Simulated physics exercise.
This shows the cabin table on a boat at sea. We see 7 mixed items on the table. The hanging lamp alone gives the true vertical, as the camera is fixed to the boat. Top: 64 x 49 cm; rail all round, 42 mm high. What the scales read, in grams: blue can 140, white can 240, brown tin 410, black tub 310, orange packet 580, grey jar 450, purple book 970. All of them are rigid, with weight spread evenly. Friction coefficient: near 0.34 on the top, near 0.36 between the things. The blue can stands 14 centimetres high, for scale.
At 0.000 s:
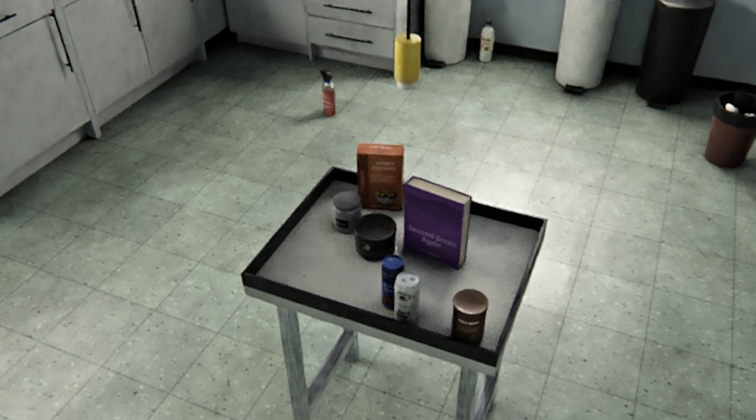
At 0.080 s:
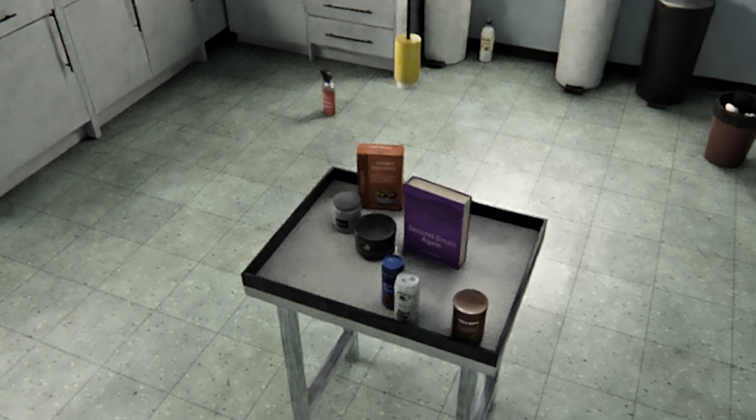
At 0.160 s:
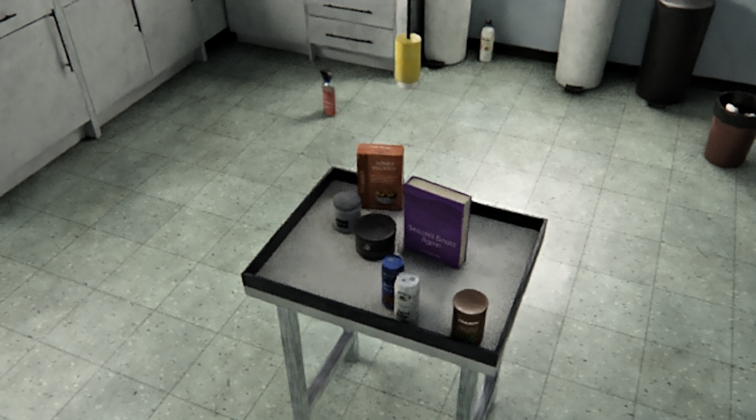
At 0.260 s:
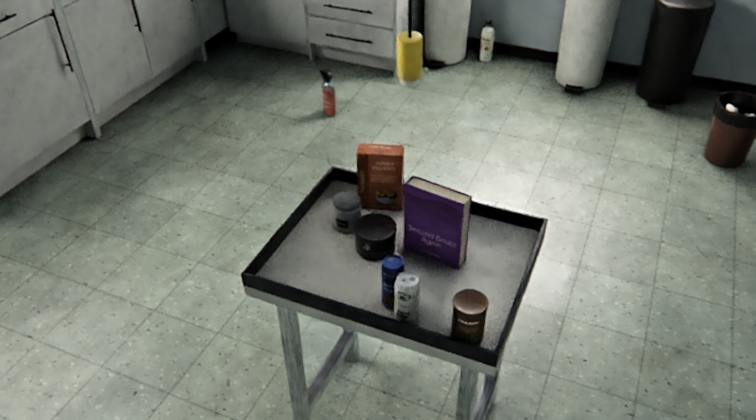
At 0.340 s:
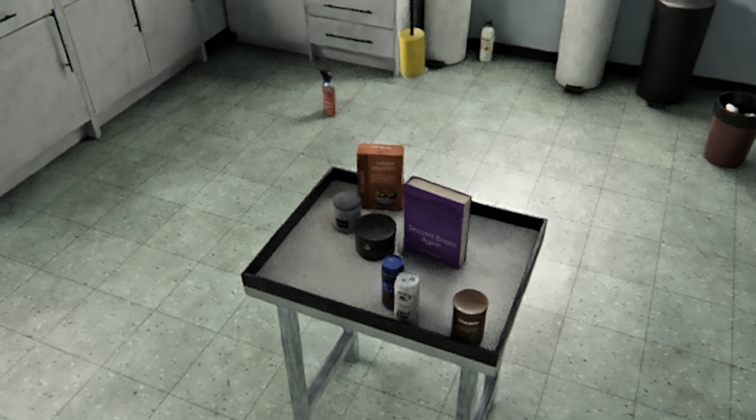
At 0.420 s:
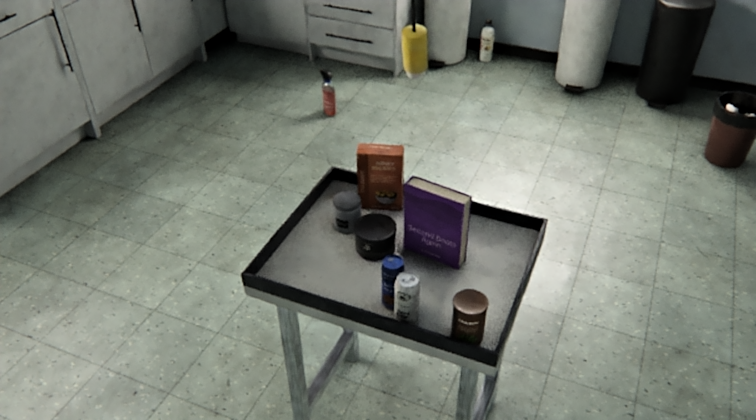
Tiled room with white cabinets, seven items staying still on a railed table while a yellow object behind swings slightly right.
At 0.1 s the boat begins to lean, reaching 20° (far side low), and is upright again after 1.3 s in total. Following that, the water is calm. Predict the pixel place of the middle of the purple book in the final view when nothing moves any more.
The middle of the purple book lies at about (461, 210).
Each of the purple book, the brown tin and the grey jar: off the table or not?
Purple book: Stays in bounds; brown tin: Stays in bounds; grey jar: Stays in bounds.
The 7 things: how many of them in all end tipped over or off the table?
That makes 2.
After 0.92 s, boat heeled 17°, far side down; purple book on its side near (458, 213); orange packet tipped 22° from how it sat.
After 1.32 s, boat heeled 1°, far side down; orange packet now off the table; purple book on its side near (461, 210).
After 1.52 s, boat level; purple book on its side near (461, 210).
At rest (1.9 s), off the table, orange packet; tipped over on the table, purple book; the other 5 in place, give or take 5 cm. In the last view, purple book near (461, 210).
